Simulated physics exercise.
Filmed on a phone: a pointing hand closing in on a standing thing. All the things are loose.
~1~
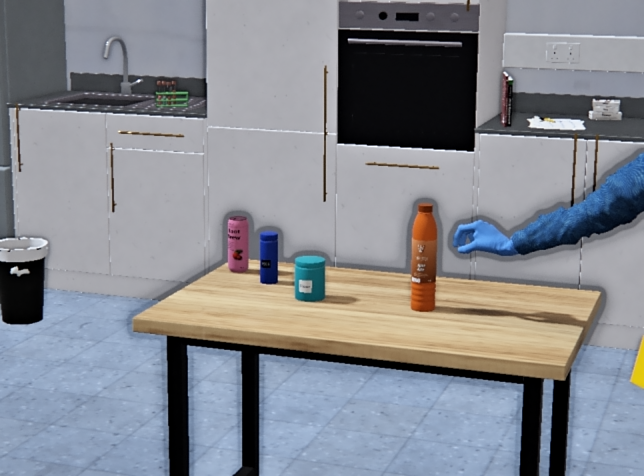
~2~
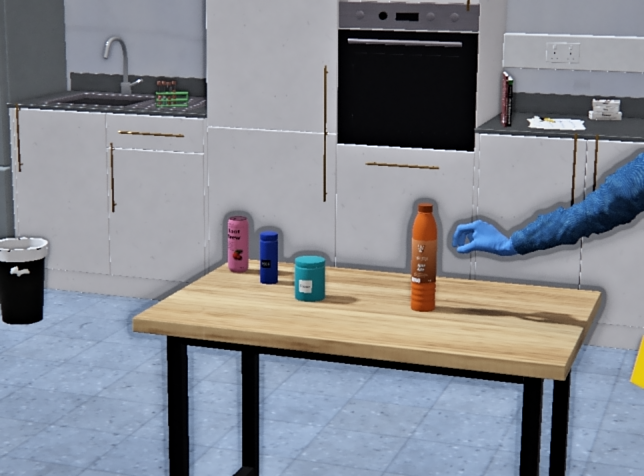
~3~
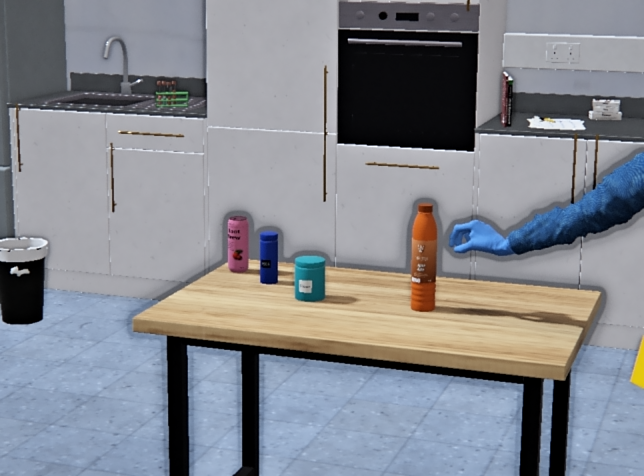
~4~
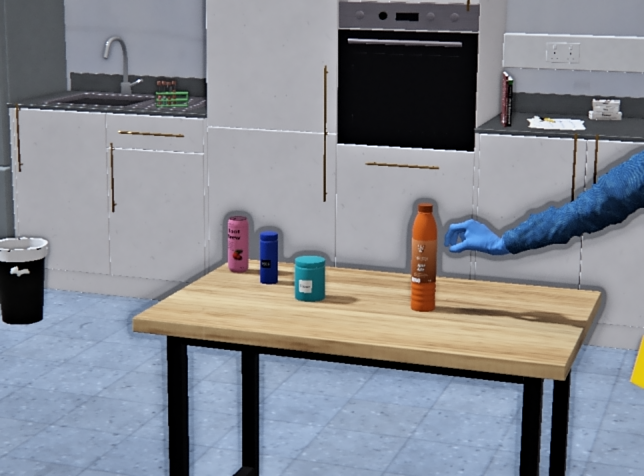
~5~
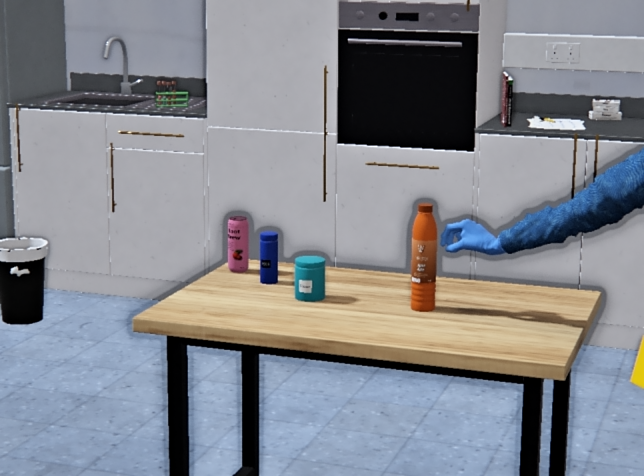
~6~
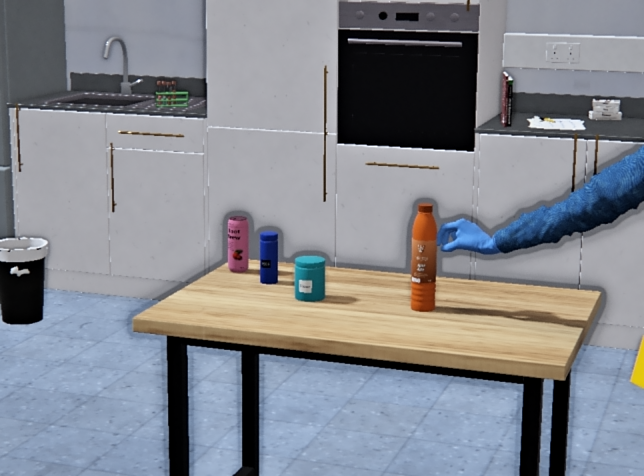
A blue-sleeved arm with a blue-gloved hand reaches in from the right of a pale kitchen, viewed from slightly above a wooden table with black legs. On the tabletop stand a pink bottle, a blue container and a teal jar at left, with a taller orange bottle right of centre. The hand edges slightly left toward the orange bottle, while the containers and camera stay still.
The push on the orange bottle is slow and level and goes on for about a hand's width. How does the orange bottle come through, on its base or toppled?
The orange bottle tips over.
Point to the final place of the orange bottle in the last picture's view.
At about (375, 276).
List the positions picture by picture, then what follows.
Orange bottle (424, 257), in the first picture.
Orange bottle (424, 257), in the second picture.
Orange bottle (424, 257), in the third picture.
Orange bottle (424, 257), in the fourth picture.
Orange bottle (424, 257), in the fifth picture.
Orange bottle (424, 257), in the sixth picture.
Then, 0.50 s past the last view, orange bottle rocked 21° from its first pose near (405, 255).
Then, 0.80 s past the last view, orange bottle rocked 67° from its first pose near (368, 272).
Then, 1.70 s past the last view, orange bottle rocked 71° from its first pose near (371, 271).
Then, 2.20 s past the last view, orange bottle on its side near (372, 280).
Finally, down or leaning hard on the table, orange bottle. Final places as the last picture's camera would see them, orange bottle near (375, 276).
